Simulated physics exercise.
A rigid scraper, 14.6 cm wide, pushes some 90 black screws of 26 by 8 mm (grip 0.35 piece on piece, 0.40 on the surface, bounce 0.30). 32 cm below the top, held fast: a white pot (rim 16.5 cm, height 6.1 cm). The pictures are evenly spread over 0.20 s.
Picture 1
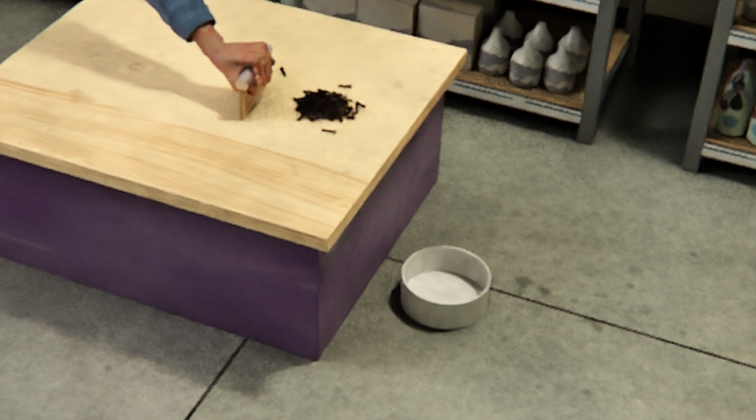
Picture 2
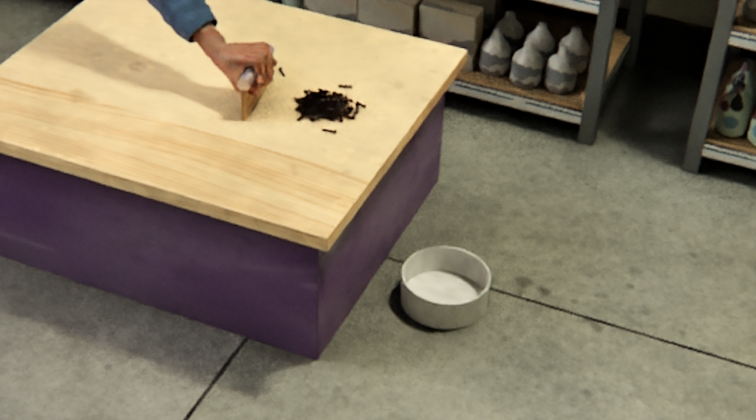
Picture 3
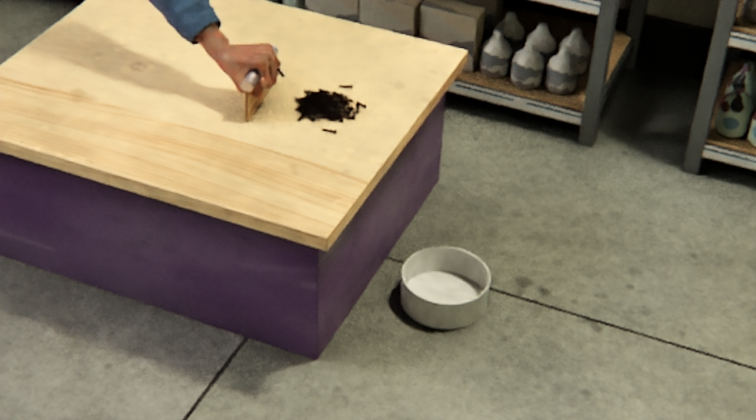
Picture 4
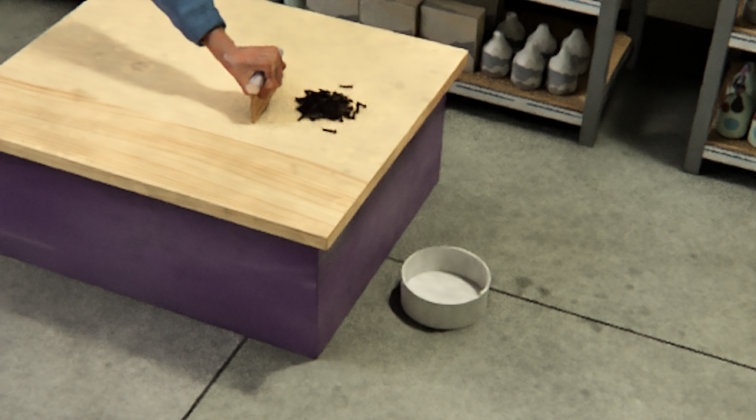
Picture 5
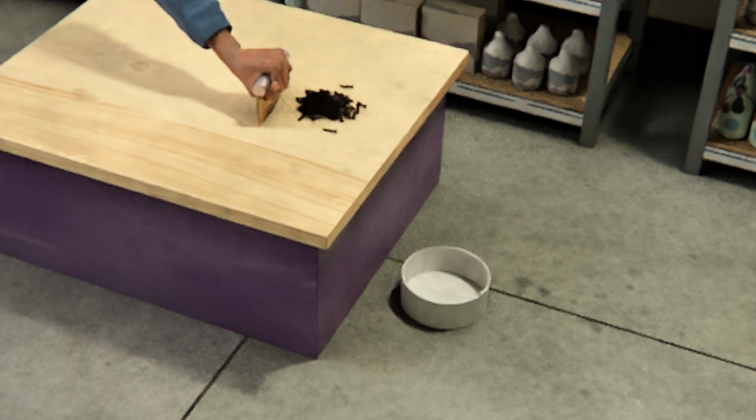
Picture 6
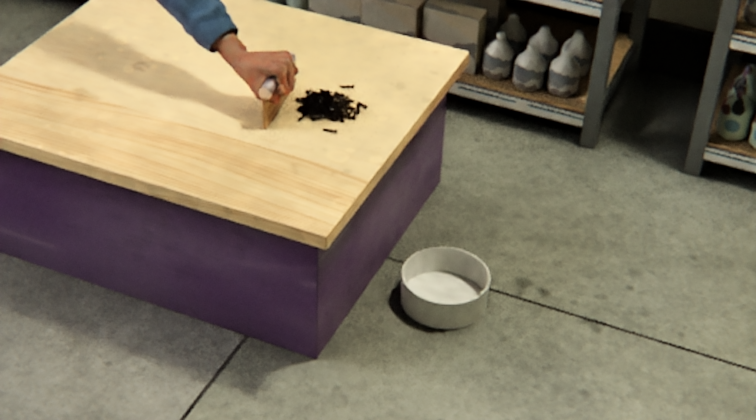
The clip opens on a hand in a blue sleeve holding a small scraper upright on a pale wooden tabletop, left of a pile of small black pieces. The hand slides the scraper slightly rightward, closer to the pile, which stays almost unchanged, while a white pot sits still on the floor.
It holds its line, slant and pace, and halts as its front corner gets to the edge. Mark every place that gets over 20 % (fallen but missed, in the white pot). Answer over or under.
Fallen but missed: Under; in the white pot: Over.
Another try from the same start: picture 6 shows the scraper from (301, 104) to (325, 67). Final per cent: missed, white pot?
Missed 70, white pot 25.
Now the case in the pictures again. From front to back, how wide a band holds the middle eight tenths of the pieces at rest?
About 16 cm.
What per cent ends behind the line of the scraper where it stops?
Some 60 per cent.
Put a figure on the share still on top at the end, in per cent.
Roughly 60 per cent.
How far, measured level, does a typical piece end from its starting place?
About 10 cm.
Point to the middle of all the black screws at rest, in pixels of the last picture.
At about (383, 119).
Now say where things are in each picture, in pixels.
Scraper from (242, 95) to (267, 58); moved 0.0 cm; pieces shifted so far, 0; middle of the spill at (320, 100); white pot at (446, 274), in the first frame.
Scraper from (243, 95) to (269, 58); moved 0.3 cm; pieces shifted so far, 1; middle of the spill at (321, 100), in the second frame.
Scraper from (247, 97) to (273, 60); moved 1.1 cm; pieces shifted so far, 1; middle of the spill at (321, 100), in the third frame.
Scraper from (253, 99) to (278, 62); moved 2.3 cm; pieces shifted so far, 1; middle of the spill at (321, 100), in the fourth frame.
Scraper from (259, 101) to (284, 64); moved 3.7 cm; pieces shifted so far, 1; middle of the spill at (322, 100), in the fifth frame.
Scraper from (265, 104) to (290, 67); moved 5.0 cm; pieces shifted so far, 1; middle of the spill at (322, 100); white pot at (446, 275), in the sixth frame.
Then, 0.33 s after the last picture, scraper 17 cm from its start, spill 11 cm wide; still on top 100 %.
Then, 0.67 s after the last picture, scraper 28 cm from its start, spill 13 cm wide; still on top 100 %.
Then, 0.94 s after the last picture, scraper 29 cm from its start, spill 16 cm wide; white pot 20 %, off the edge, not caught 15 %, still on top 60 %.
In the end, white pot 25 %, fallen but missed 15 %, still on top 60 %.
